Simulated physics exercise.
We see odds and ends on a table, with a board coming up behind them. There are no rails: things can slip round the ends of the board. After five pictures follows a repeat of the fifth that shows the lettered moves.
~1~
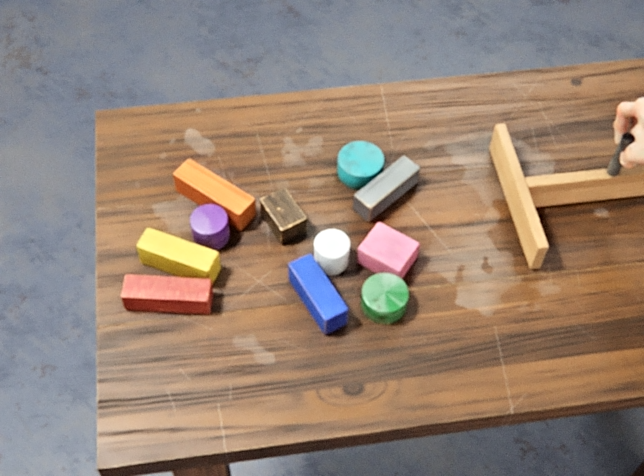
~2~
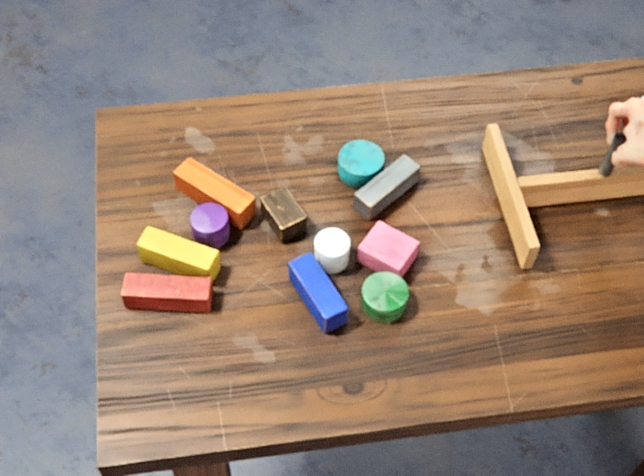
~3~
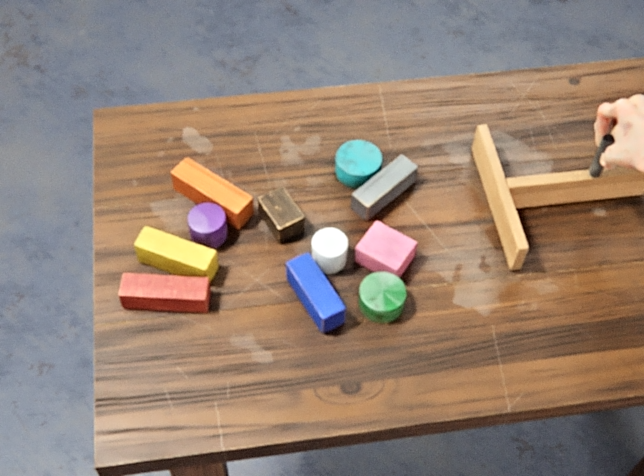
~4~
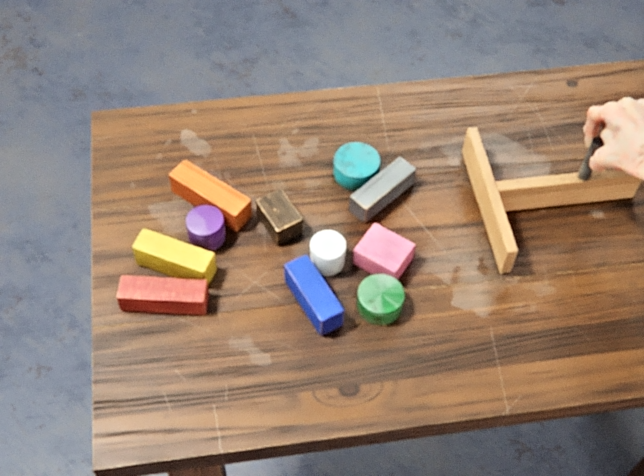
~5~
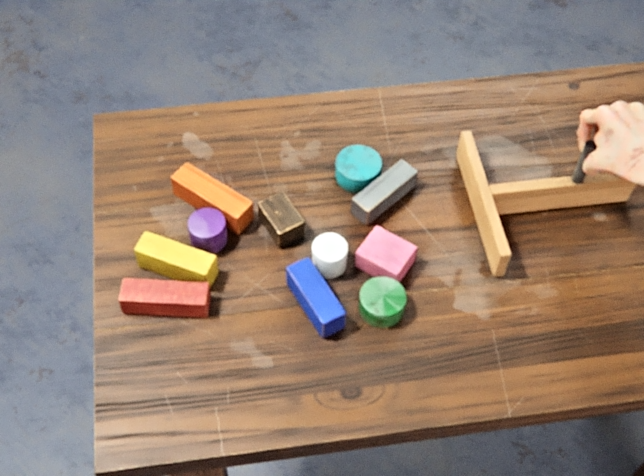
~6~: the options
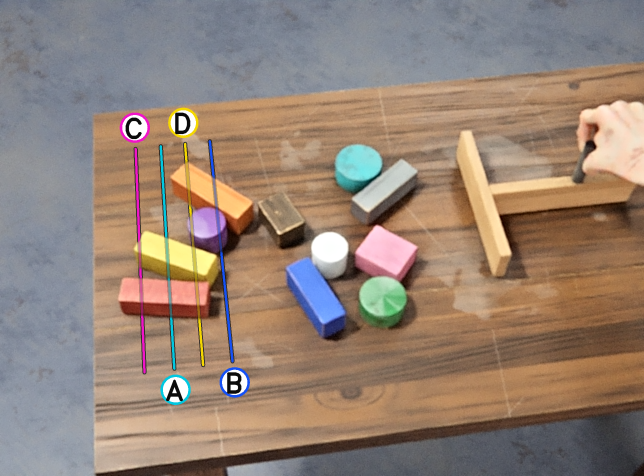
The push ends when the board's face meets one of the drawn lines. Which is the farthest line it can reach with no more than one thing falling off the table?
No farther than D.
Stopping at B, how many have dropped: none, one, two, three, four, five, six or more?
In all, none.
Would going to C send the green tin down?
By then, no.
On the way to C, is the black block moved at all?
Yes.
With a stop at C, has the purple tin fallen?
Yes.
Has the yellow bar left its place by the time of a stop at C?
Yes.
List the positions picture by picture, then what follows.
Green tin (385, 299); black block (283, 216); pink block (388, 253), in the first picture.
Board (513, 182); orange stick (215, 193), in the second picture.
Board (502, 183); yellow bar (177, 256), in the third picture.
Board (491, 186); blue stick (314, 295), in the fourth picture.
Board (485, 190); purple tin (208, 231); red bar (166, 298); green tin (382, 302), in the fifth picture.
On the copy, A at (167, 248); B at (220, 242); C at (140, 251); D at (193, 245).
On D. First, board (382, 201); turquoise tin (333, 163); grey stick (342, 208).
Then, board (277, 212); purple tin (185, 238); orange stick (183, 189).
Finally, board (195, 221); red bar (101, 313); yellow bar (107, 269); none fallen.
By contrast, A drops three; B is within the limit but short; C drops four.
